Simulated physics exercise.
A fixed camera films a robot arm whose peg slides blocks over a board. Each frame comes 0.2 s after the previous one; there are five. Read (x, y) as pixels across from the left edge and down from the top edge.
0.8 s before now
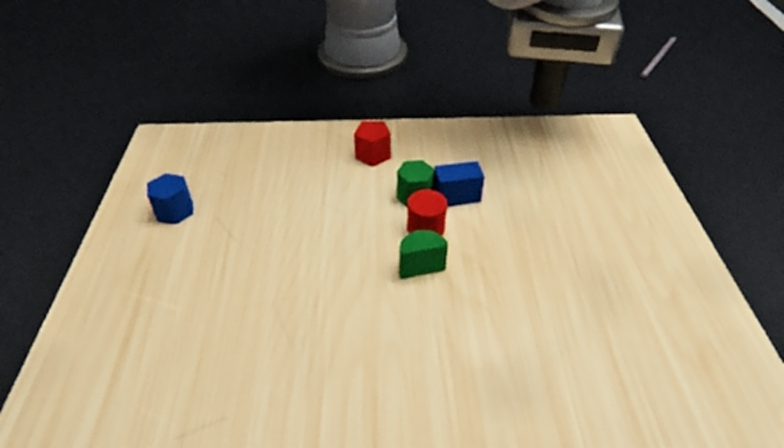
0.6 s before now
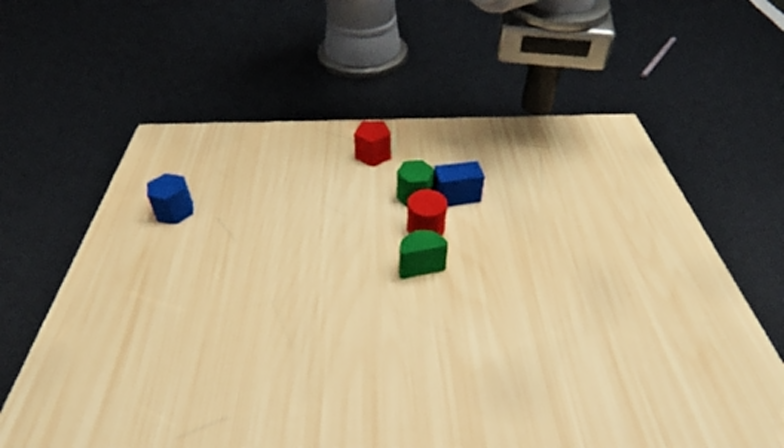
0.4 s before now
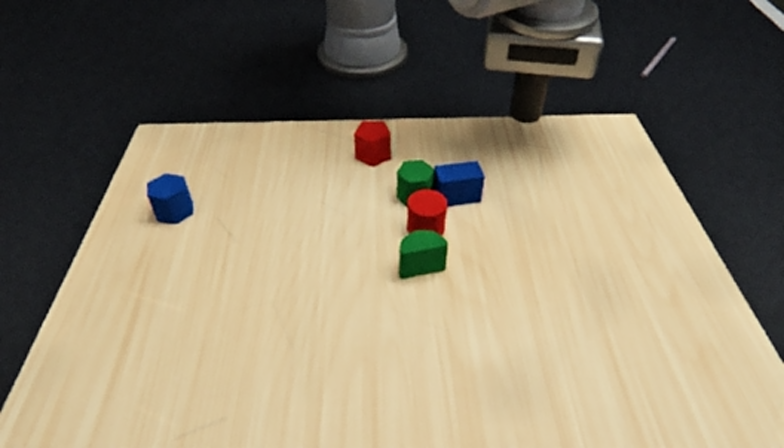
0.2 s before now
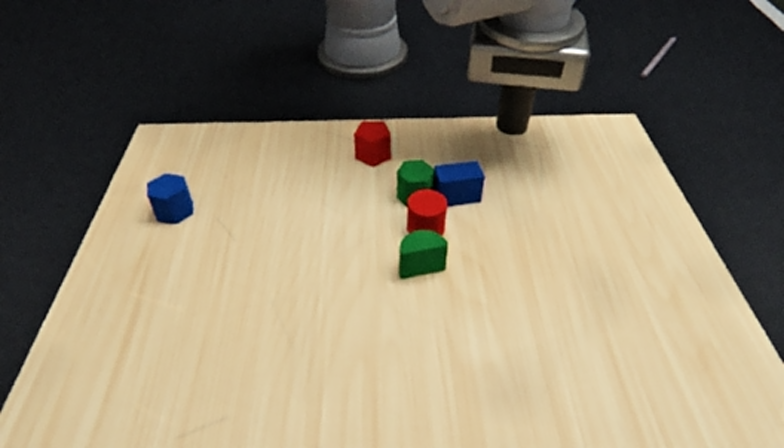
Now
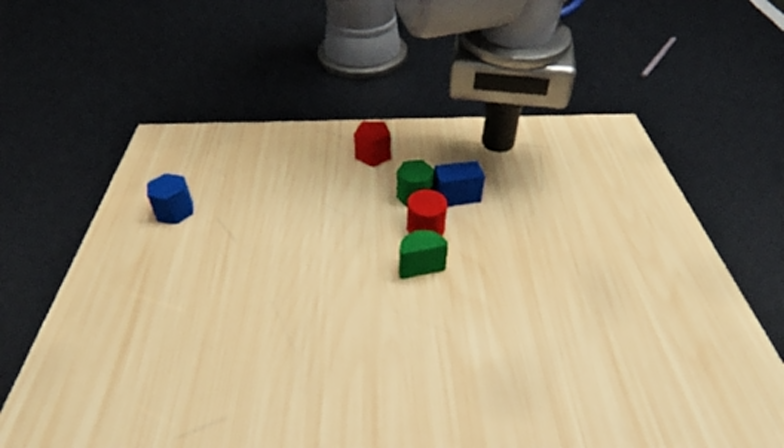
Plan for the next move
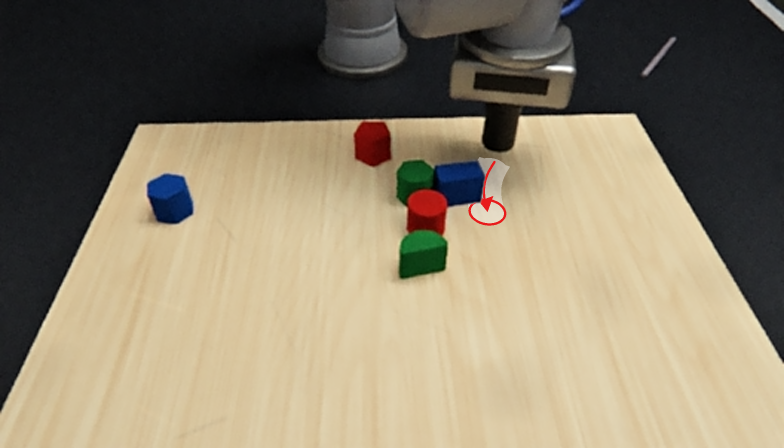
In this clip, a robot arm with a dark peg moves a short way left and toward the viewer over the back of a wooden board, nearing a blue oblong block, while the red, green and blue blocks stay still.
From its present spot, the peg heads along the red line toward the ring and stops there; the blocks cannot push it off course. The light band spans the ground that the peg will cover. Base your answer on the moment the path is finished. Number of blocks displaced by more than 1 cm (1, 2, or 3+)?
The number of blocks that move over 1 cm is one.
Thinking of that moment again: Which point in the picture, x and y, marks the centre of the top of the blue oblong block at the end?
Somewhere near (450, 186).
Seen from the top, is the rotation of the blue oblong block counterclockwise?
Going by the path, no.
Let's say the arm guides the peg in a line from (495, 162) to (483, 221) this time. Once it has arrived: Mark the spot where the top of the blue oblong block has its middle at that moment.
Put as a pixel place, it's (442, 188).
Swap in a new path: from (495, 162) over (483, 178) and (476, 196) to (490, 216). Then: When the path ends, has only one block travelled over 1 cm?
Final answer: Yes.
Path on the board, from (495, 162) via (487, 177) and (484, 193), ending at (487, 212).
On the path given first. Halfway along, peg at (487, 166); green six-sided block at (412, 171); blue oblong block at (454, 175).
At the end, peg at (491, 193); green six-sided block at (410, 171); red circular block in place; blue oblong block at (450, 186), turned 60° clockwise.
